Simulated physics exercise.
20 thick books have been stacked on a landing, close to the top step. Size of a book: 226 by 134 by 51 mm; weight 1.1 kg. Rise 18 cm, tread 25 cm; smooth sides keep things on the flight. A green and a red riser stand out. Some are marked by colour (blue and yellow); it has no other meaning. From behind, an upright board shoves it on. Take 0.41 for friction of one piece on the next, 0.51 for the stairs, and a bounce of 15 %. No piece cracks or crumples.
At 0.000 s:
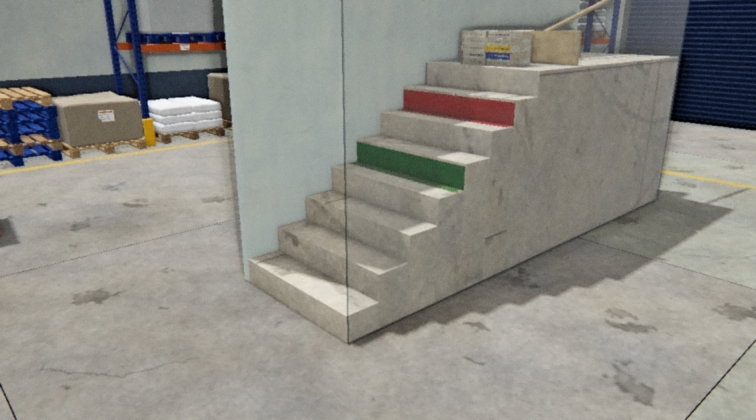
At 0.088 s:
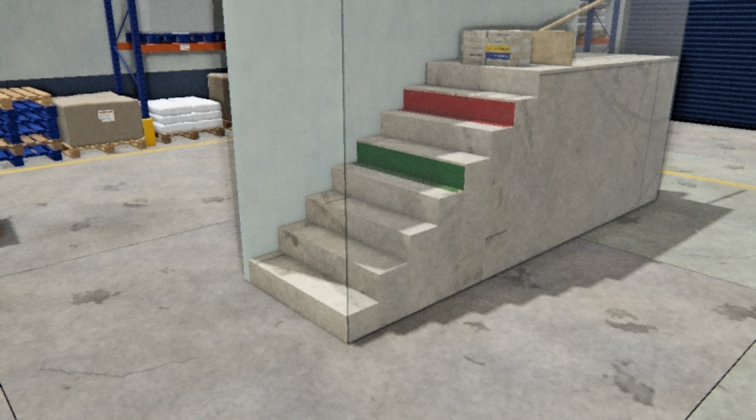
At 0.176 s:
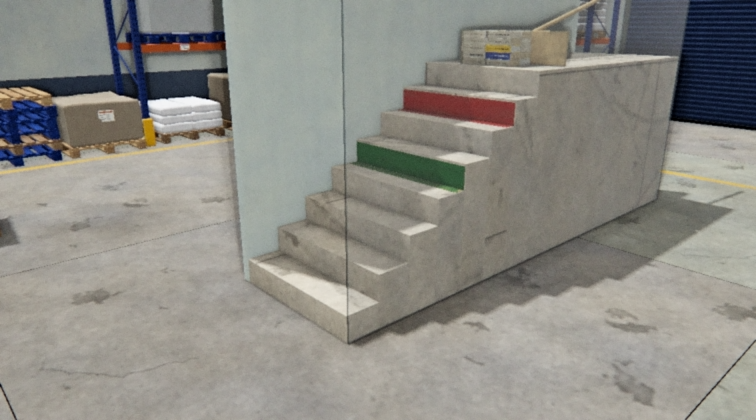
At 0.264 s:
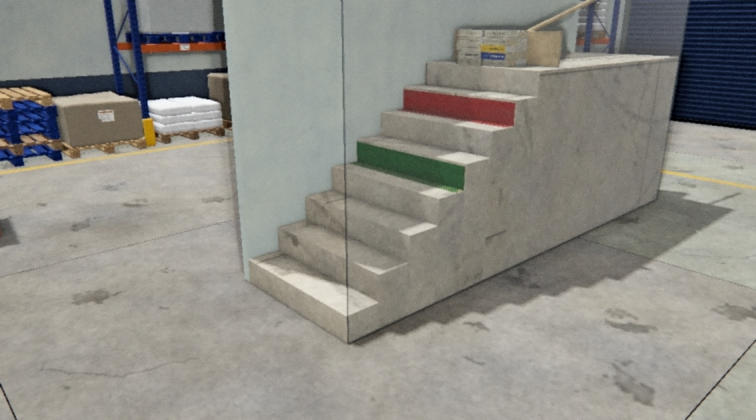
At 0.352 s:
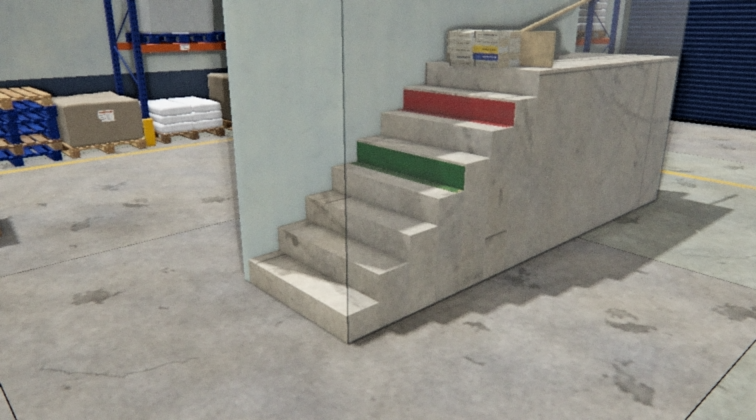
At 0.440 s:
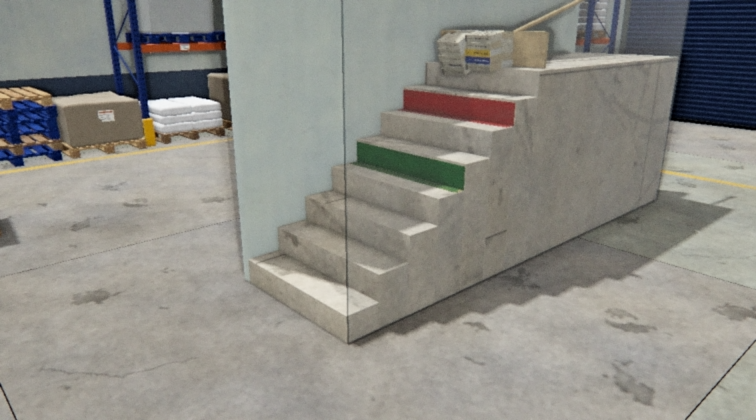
Stacked books sliding along a concrete landing toward the top step, pushed by an upright board, the front ones starting to tilt.
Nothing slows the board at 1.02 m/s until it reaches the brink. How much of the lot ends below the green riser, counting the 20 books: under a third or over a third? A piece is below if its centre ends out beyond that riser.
Ending below the green riser: Over a third.
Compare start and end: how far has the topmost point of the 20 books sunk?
Some 33 cm lower.
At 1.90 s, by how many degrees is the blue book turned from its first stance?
Some 90°.
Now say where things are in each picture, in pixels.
In the first frame (we follow the side turned to the camera), board (580, 38) 57 cm from the edge; red riser, near end, (499, 125); green riser, near end, (449, 189); yellow book (498, 49); blue book (497, 56); no piece has moved.
Board (574, 38) 48 cm from the edge; yellow book (498, 49), in the second frame.
Board (568, 39) 39 cm from the edge; blue book (497, 56), in the third frame.
Board (561, 39) 30 cm from the edge; yellow book (493, 49) displaced 55 mm; blue book (493, 56) displaced 53 mm; 20 stirred so far, in the fourth frame.
Board (555, 39) 21 cm from the edge; yellow book (485, 49) displaced 15 cm; blue book (485, 57) displaced 15 cm; steepest lean 8°, the book at (459, 50); 20 stirred so far, in the fifth frame.
Board (548, 39) 12 cm from the edge; red riser, near end, (499, 125); green riser, near end, (449, 189); yellow book (477, 53) tipped 9°; blue book (477, 60) tipped 9°; steepest lean 28°, the book at (452, 65); 20 stirred so far, in the sixth frame.
Around 0.56 s, none of the 20 books below the green riser, 20 disturbed; yellow book tipped 25°, 13 cm lower; blue book tipped 25°, 13 cm lower.
Around 0.80 s, none of the 20 books below the green riser, 20 disturbed; yellow book tipped 69°, 39 cm lower; blue book tipped 66°, 37 cm lower.
Around 1.20 s, 10 of the 20 books below the green riser; yellow book upside down; blue book on its side.
Around 1.90 s, 11 of the 20 books below the green riser; yellow book upside down; blue book on its side.
Finally (2.9 s), 11 of the 20 books below the green riser; yellow book upside down; blue book on its side. That is 55 per cent. Seen by the last camera, middles, yellow book near (427, 148), blue book near (417, 170).
